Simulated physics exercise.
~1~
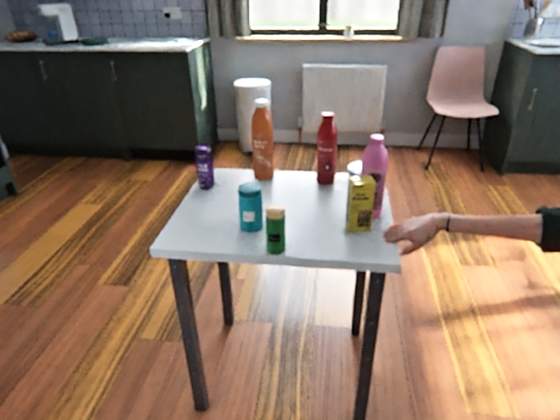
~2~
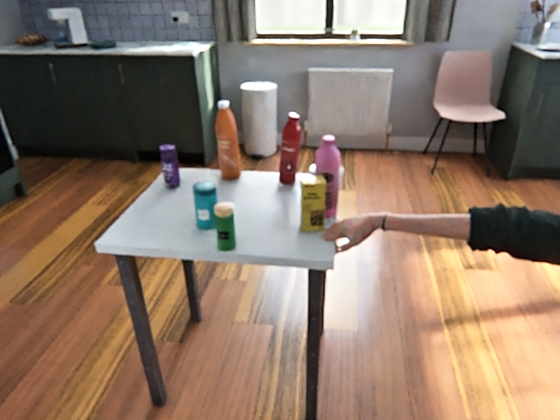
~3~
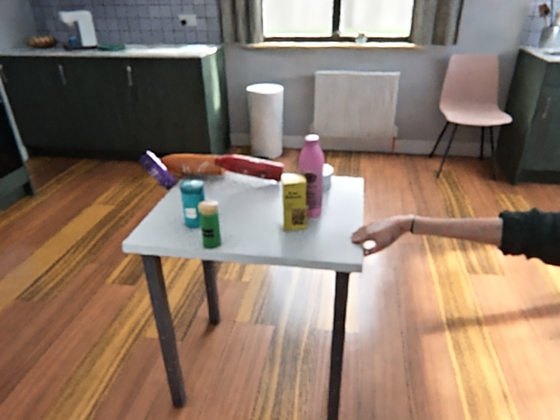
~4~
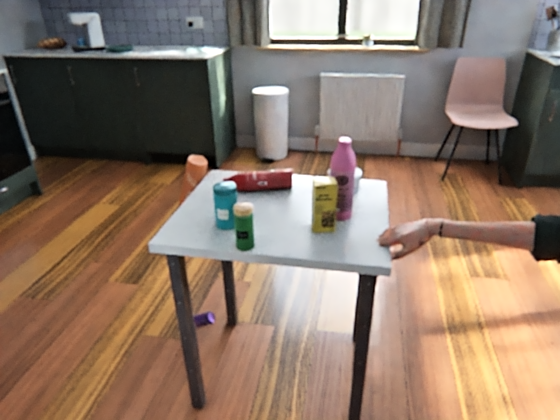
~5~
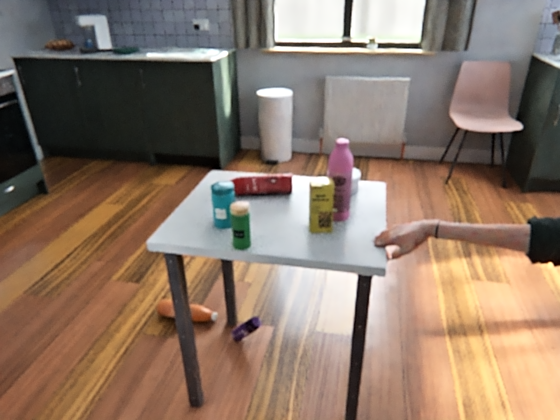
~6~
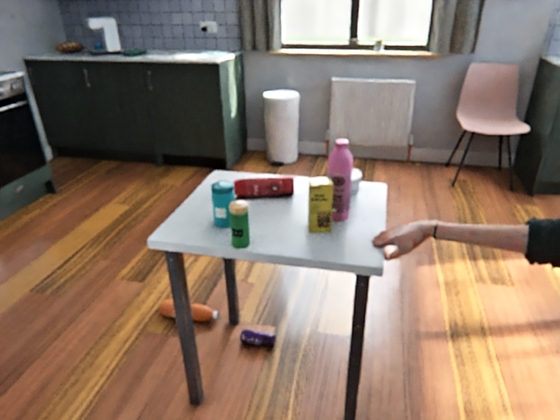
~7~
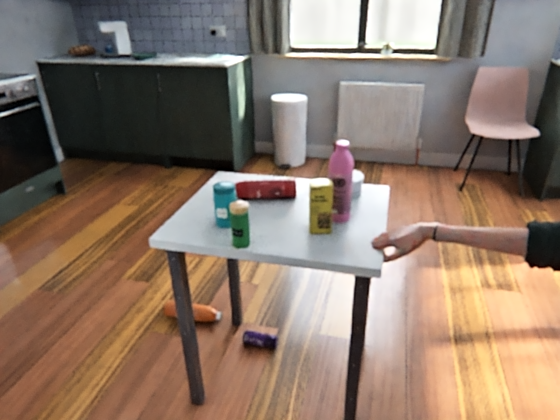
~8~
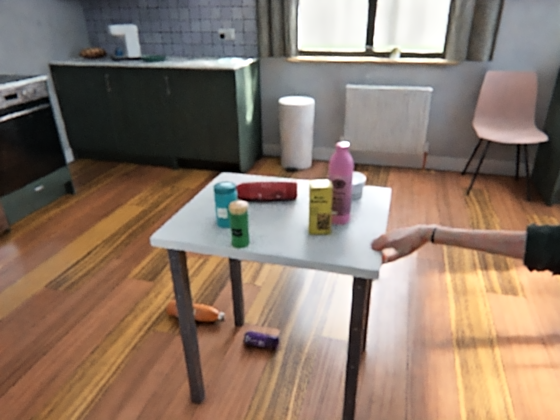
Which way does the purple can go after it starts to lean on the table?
It moves down, dropping off the table to the floor, where it ends up lying on its side.
